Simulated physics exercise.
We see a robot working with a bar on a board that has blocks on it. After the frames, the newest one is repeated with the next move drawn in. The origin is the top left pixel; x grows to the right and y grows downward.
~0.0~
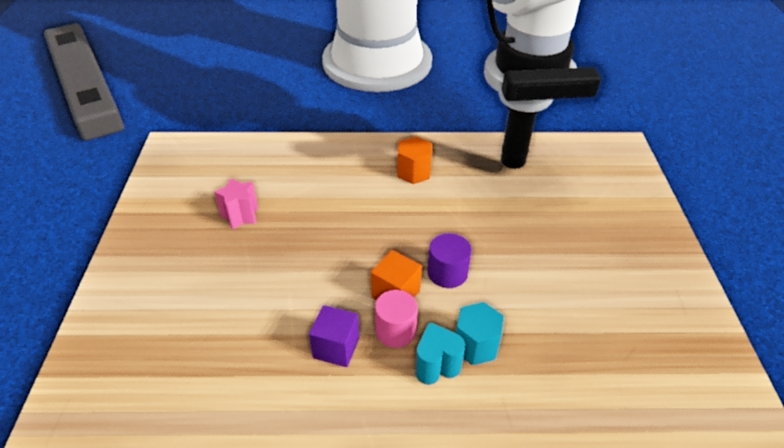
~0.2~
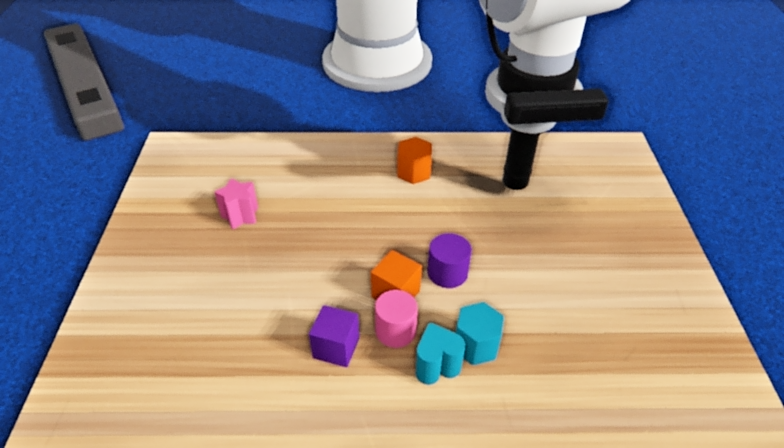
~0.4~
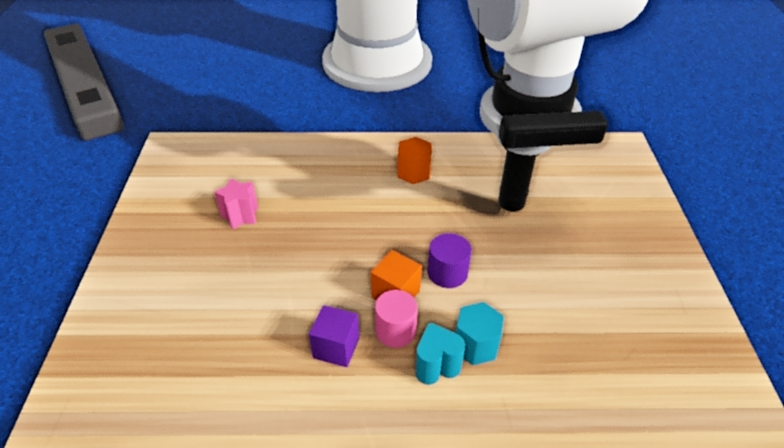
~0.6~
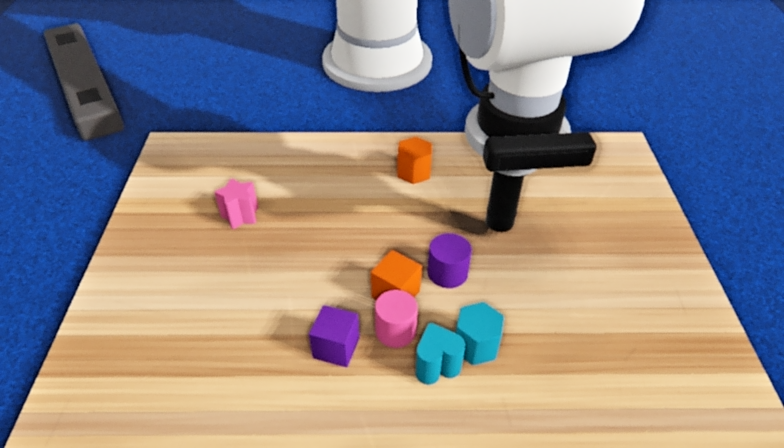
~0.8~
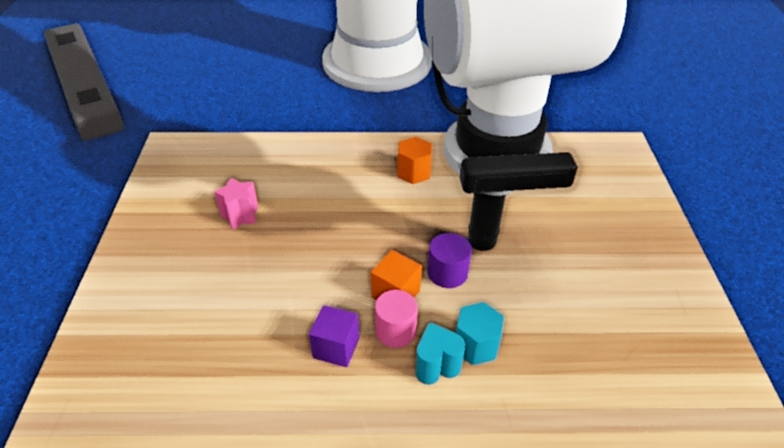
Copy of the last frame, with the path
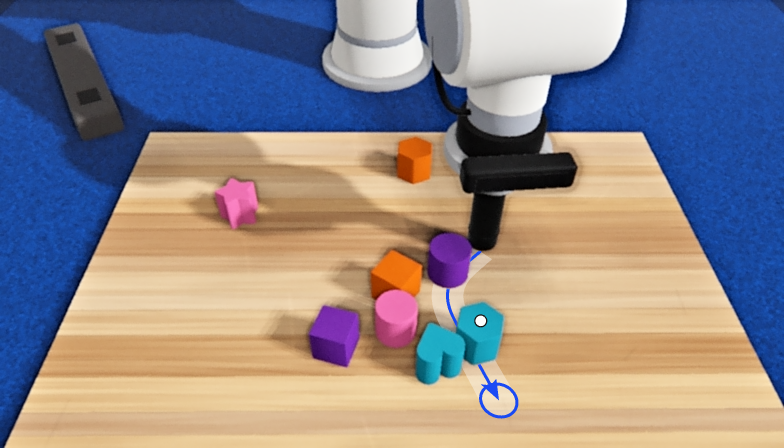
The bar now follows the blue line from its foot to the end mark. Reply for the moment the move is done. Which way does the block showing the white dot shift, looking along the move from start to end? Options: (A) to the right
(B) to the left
My pick is B.
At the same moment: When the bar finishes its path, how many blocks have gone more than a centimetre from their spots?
The number of blocks that move over 1 cm is three or more.
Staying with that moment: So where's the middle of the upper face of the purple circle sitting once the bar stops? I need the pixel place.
Located at (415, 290).
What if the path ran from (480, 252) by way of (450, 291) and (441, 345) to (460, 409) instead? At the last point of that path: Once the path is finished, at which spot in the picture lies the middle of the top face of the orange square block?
Located at (366, 277).
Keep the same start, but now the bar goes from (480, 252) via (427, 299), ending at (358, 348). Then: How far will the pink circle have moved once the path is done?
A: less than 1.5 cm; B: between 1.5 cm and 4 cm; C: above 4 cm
Correct choice: C.
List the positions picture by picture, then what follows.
The first picture shows tip of the bar at (513, 162), middles of tops, pink circle at (396, 306), orange square block at (396, 269), purple circle at (451, 248), turquoise hexagon at (481, 321).
The second picture shows bar at (515, 183), nothing pushed.
The third picture shows bar at (511, 204), nothing pushed.
The fourth picture shows bar at (499, 223), nothing pushed.
The fifth picture shows bar at (482, 242), pink circle at (396, 306), orange square block at (396, 269), purple circle at (451, 248), turquoise hexagon at (481, 321).
The line goes from (480, 252) over (448, 289) and (466, 341) to (499, 400); the dot is on the turquoise hexagon.
On the path given first. One third of the way, bar at (449, 279); orange square block at (377, 277), turned 50° clockwise; purple circle at (419, 279).
Two thirds of the way, bar at (468, 332); pink circle at (384, 316); orange square block at (373, 277), turned 55° clockwise; purple circle at (415, 290); turquoise hexagon at (501, 342), turned 20° anticlockwise.
At the end, bar at (501, 391); pink circle at (384, 316); orange square block at (373, 277), turned 55° clockwise; purple circle at (415, 290); turquoise hexagon at (550, 383), turned 75° anticlockwise.
